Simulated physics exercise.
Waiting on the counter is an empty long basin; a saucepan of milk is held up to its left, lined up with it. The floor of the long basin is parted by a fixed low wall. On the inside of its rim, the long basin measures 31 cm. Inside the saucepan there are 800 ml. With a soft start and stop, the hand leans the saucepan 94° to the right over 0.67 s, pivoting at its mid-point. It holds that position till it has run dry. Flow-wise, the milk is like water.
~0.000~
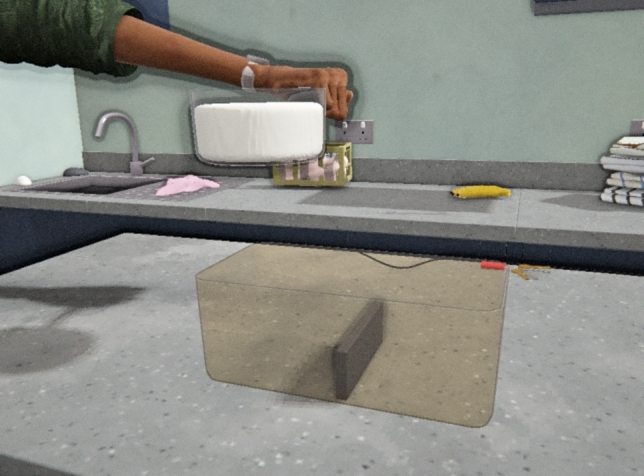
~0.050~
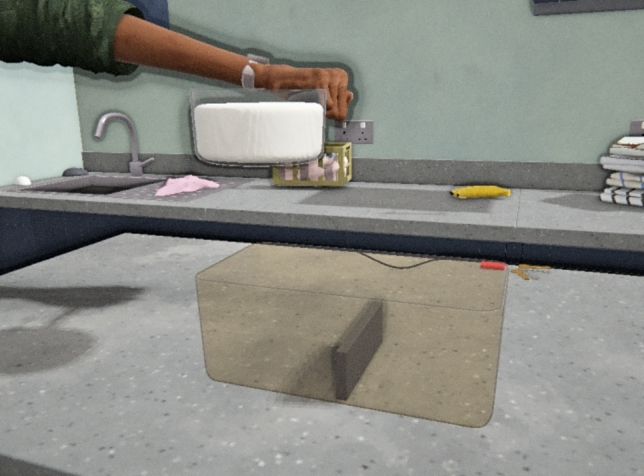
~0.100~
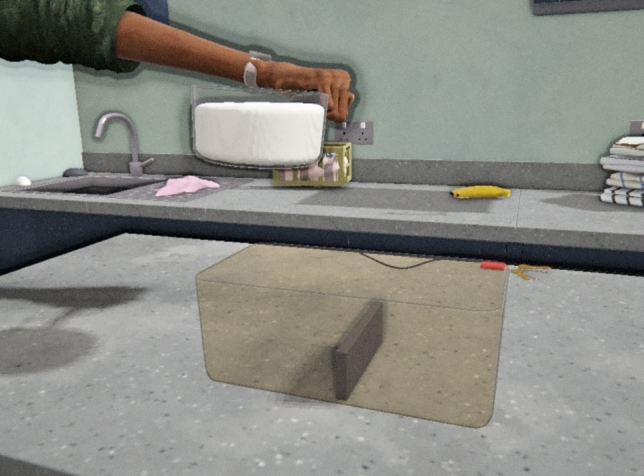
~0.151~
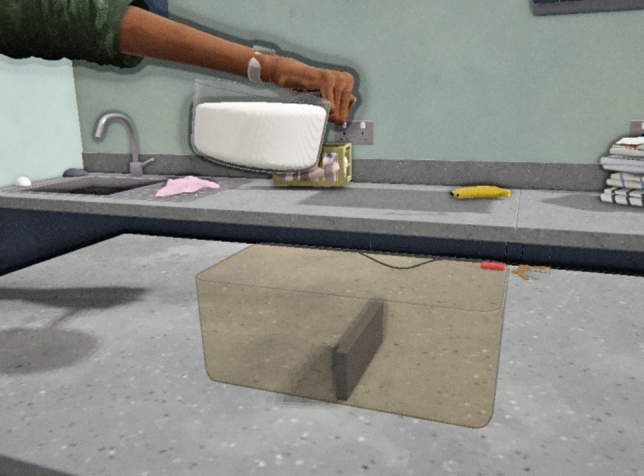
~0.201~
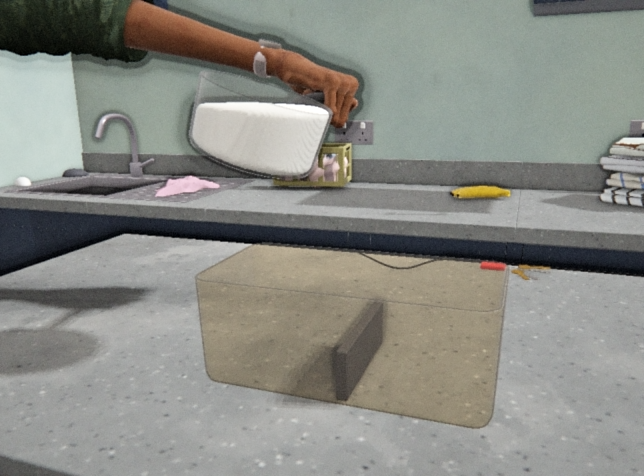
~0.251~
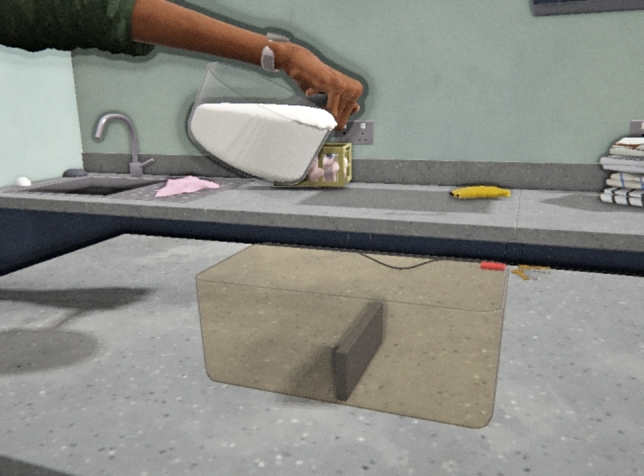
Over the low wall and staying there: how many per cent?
70 out of 100.
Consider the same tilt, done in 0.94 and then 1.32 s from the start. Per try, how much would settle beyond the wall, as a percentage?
Try 1: Approx. 70 %; try 2: Approx. 75 %.
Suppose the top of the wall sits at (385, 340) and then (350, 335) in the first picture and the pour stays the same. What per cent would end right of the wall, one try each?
First try about 45 %, second try about 80 %.
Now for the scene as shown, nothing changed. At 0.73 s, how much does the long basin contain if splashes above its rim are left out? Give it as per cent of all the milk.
Roughly 80 percent of it.
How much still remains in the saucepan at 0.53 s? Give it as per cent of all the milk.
36 %.
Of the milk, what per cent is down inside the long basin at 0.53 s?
Near 18 in a hundred.
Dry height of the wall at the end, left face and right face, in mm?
44 mm left, 28 mm right.
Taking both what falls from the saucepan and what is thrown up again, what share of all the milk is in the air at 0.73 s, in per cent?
Near 10 per cent, I'd say.
Then, 0.53 s in, the tilt is 84° and 36 per cent is still to pour, 1 is left of the wall and 18 right of it.
Then, 0.73 s in, the tilt is 94° and 11 per cent is still to pour, 12 is left of the wall and 68 right of it.
Then, 0.94 s in, the tilt is 94° and 3 per cent is still to pour, 22 is left of the wall and 70 right of it.
Then, 1.17 s in, the tilt is 94° and 1 per cent is still to pour, 27 is left of the wall and 70 right of it.
Finally, 28 per cent lies left of the wall, 70 right of it and 1 outside.
